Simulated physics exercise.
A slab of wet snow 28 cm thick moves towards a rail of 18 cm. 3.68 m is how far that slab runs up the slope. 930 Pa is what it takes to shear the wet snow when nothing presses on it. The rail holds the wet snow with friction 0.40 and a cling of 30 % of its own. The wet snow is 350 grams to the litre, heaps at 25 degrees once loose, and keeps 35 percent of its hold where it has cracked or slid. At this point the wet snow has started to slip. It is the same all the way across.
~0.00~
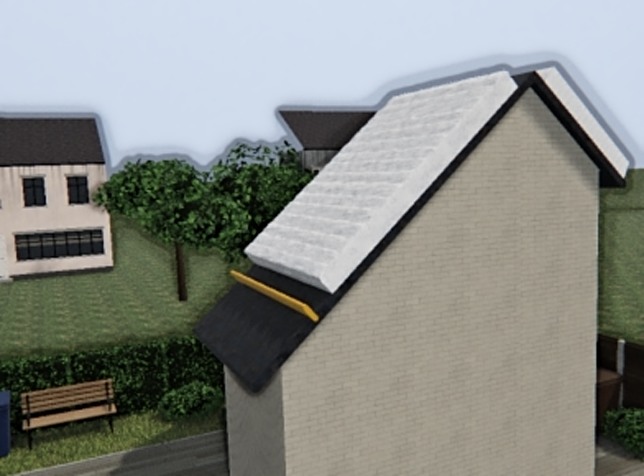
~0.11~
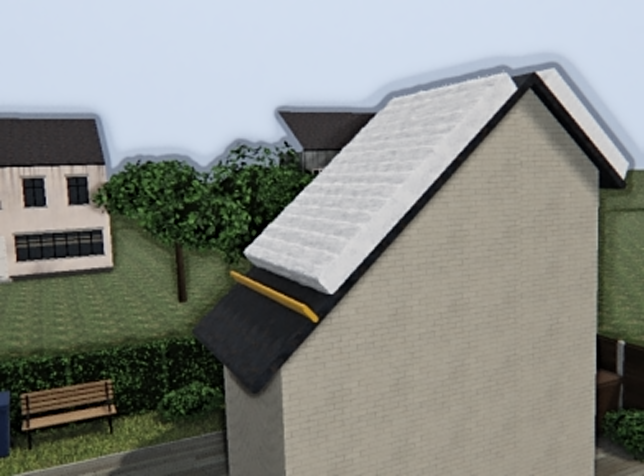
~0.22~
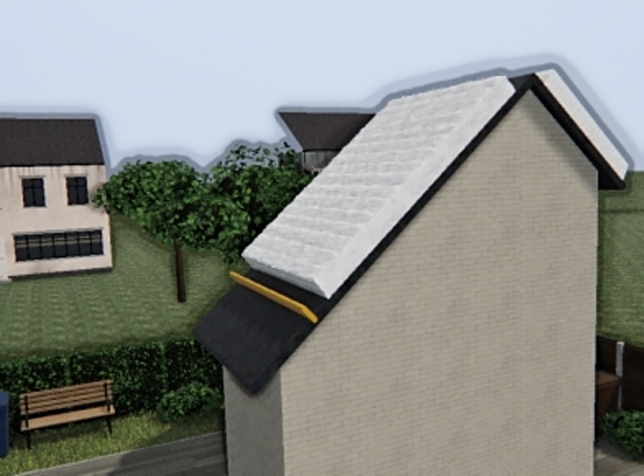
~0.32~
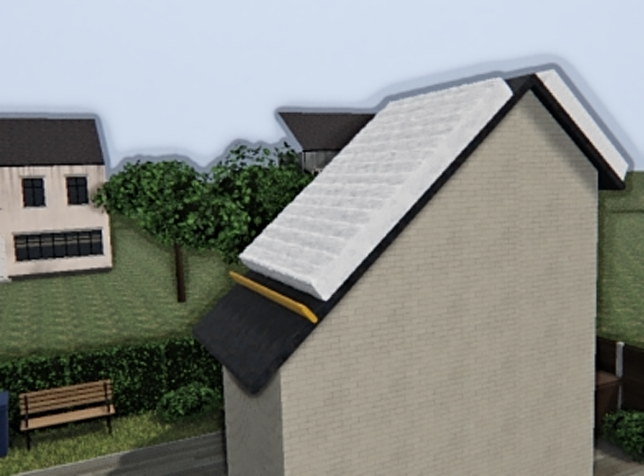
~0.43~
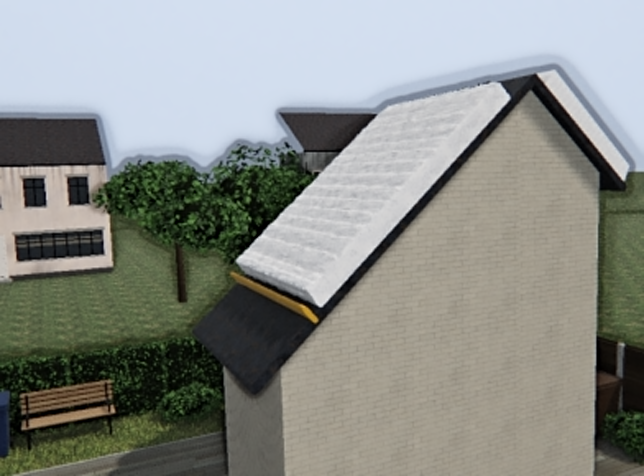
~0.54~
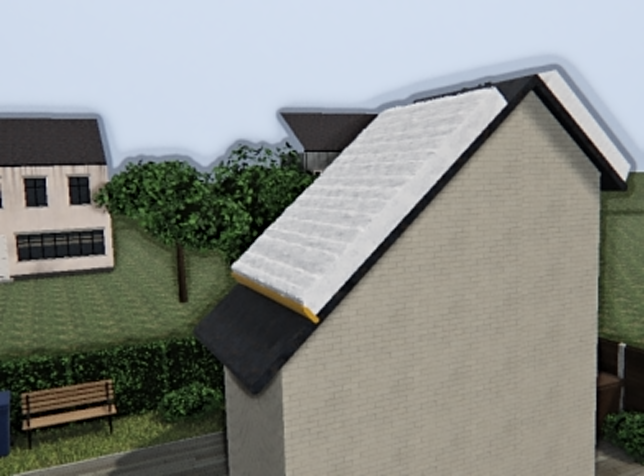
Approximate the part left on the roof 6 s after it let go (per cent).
Close to 57 percent.
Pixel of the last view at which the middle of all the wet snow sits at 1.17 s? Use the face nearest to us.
Approximately at pixel (373, 233).
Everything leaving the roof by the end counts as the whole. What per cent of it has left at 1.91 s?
I'd say near 40 per cent.
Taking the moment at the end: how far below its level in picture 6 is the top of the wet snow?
Around 1.3 m.
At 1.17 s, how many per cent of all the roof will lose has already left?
Fraction so far: Roughly 0 %.
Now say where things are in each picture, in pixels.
In the first picture, front end of the wet snow at (320, 279).
In the second picture, front end of the wet snow at (319, 281), its middle shifted 1.1 cm.
In the third picture, front end of the wet snow at (316, 284), its middle shifted 4.3 cm.
In the fourth picture, front end of the wet snow at (313, 287), its middle shifted 9.8 cm.
In the fifth picture, front end of the wet snow at (308, 293), its middle shifted 18 cm.
In the sixth picture, front end of the wet snow at (302, 301), its middle shifted 29 cm, 3 % of it past the rail, in one piece.
By 1.17 s, 100 % of the snow is on the roof.
By 1.91 s, 83 % of the snow is on the roof.
By 2.66 s, 66 % of the snow is on the roof.
By 3.40 s, 63 % of the snow is on the roof.
By 6.00 s, at the end, 57 % of the snow is on the roof.
